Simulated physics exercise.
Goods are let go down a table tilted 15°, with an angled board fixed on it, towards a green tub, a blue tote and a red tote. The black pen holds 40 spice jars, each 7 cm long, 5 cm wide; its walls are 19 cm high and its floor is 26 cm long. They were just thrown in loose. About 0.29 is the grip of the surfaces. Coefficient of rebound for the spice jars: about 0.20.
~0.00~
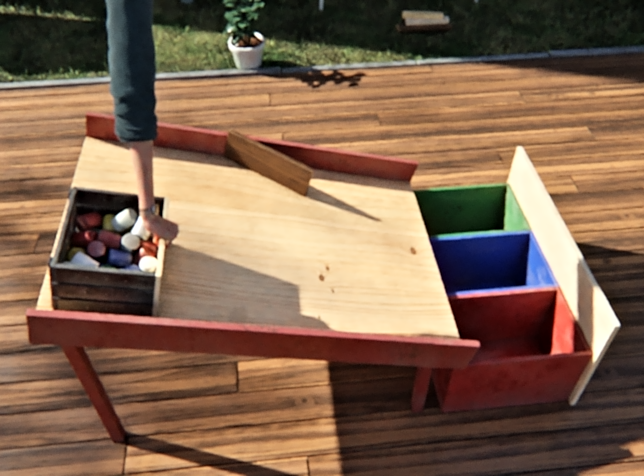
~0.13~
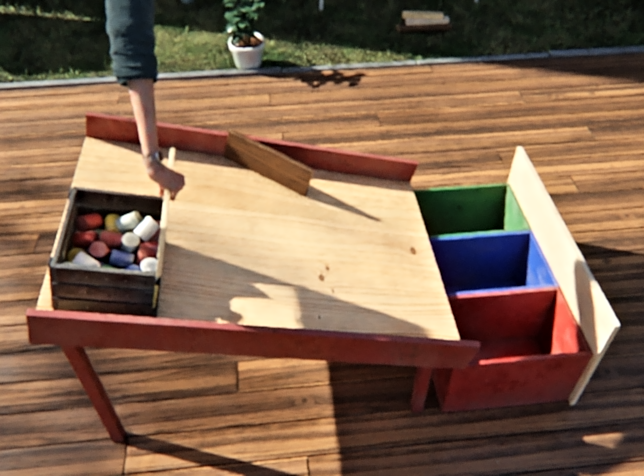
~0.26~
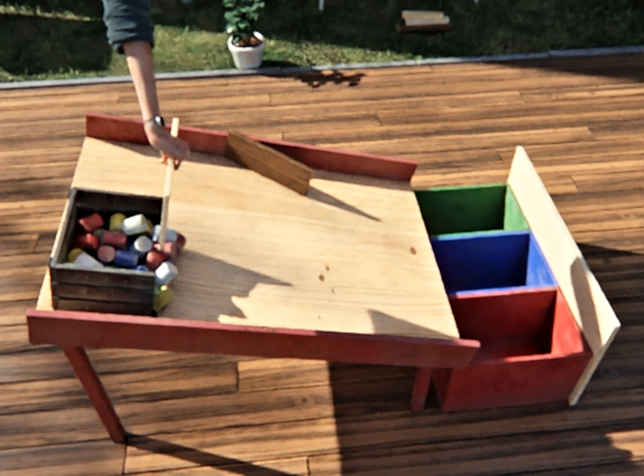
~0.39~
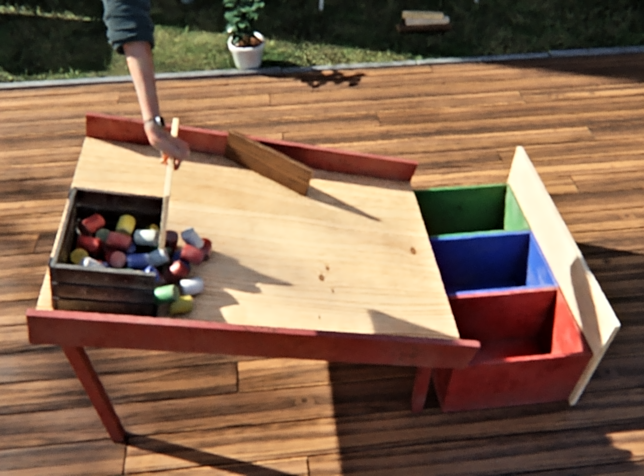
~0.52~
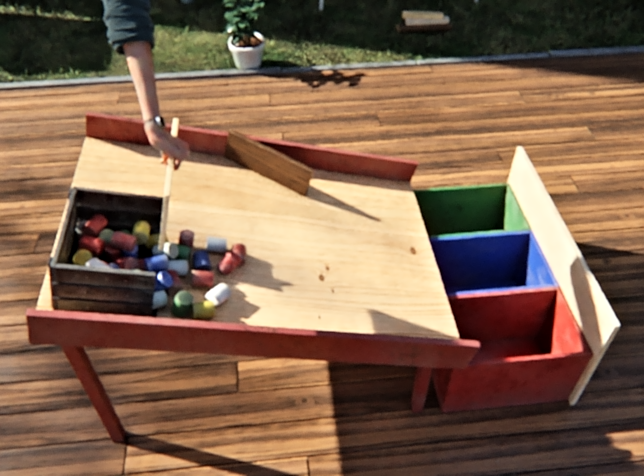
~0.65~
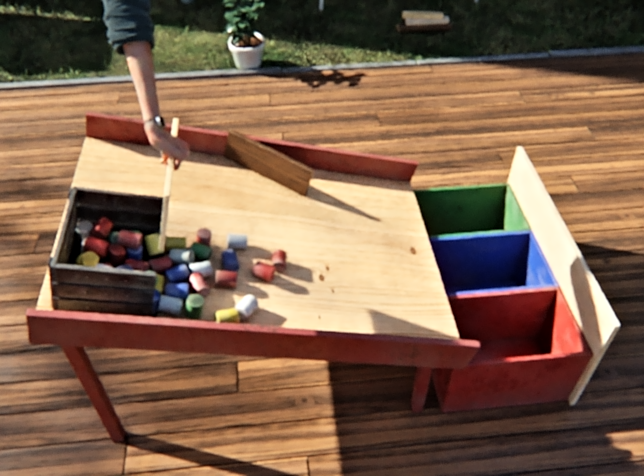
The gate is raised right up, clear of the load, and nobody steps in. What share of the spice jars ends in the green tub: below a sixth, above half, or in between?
When they settle, a small share, below a sixth, of the spice jars finish in the green tub.
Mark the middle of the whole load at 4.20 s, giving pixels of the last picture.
Around (494, 347).
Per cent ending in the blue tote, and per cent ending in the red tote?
Shares, in order: About 30 percent and 50 percent.
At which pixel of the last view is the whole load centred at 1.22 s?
At roughly (229, 276).
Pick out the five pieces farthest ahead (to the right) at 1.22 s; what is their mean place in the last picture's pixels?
They are centred near (417, 289).
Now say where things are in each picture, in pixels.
In the first picture (each is followed by its nearest rim corner in this view), black pen, (56, 265); green tub, (419, 238); none out.
Black pen, (56, 265), in the second picture.
Black pen, (56, 265); 4 out, in the third picture.
Black pen, (56, 265); 9 out, the lowest jar at (203, 250), in the fourth picture.
Black pen, (56, 265); 13 out, the lowest jar at (239, 255), in the fifth picture.
Black pen, (56, 265); green tub, (419, 238); 17 out, the lowest jar at (280, 261), in the sixth picture.
After 1.22 s, 10 still in the black pen, 1 in the red tote and 29 on the slope.
After 1.93 s, 3 still in the black pen, 3 in the blue tote, 3 in the red tote, 30 on the slope and 1 in the air.
After 2.92 s, 3 still in the black pen, 1 in the green tub, 8 in the blue tote, 7 in the red tote, 20 on the slope and 1 in the air.
Outcome (at 4.20 s), 3 still in the black pen, 2 in the green tub, 12 in the blue tote, 19 in the red tote and 4 on the slope. Asked share, 2 of 40, 5 per cent.
